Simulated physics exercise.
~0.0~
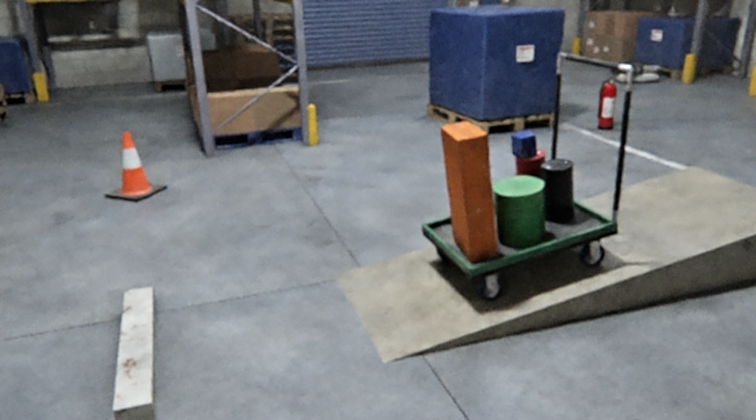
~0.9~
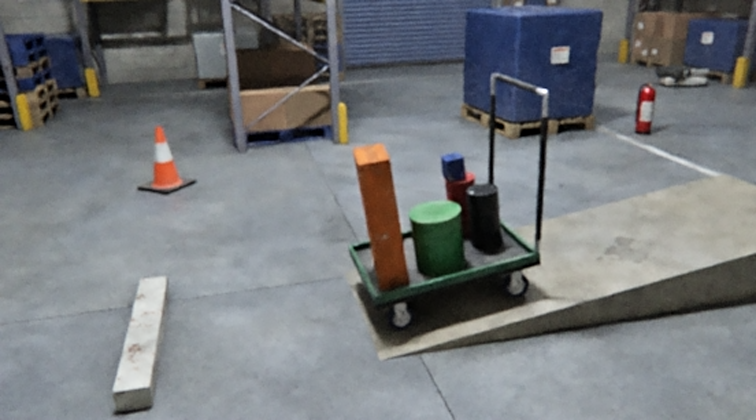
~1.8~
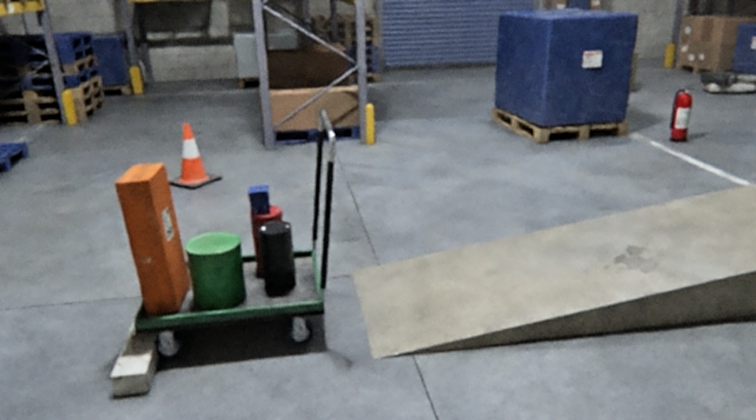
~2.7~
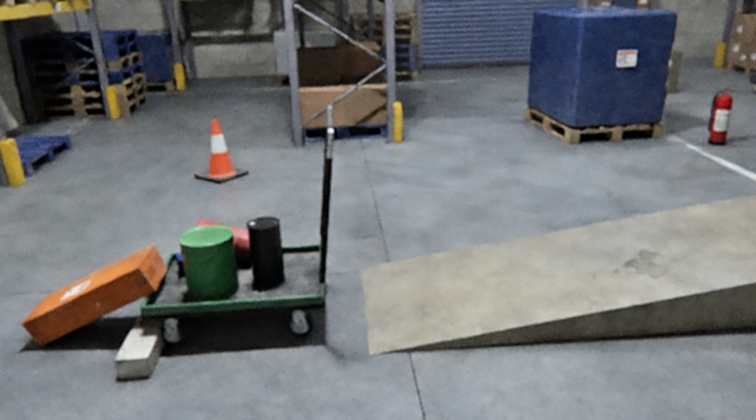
In a warehouse, a loaded trolley rolls down a ramp, hits a kerb and sheds its orange box.
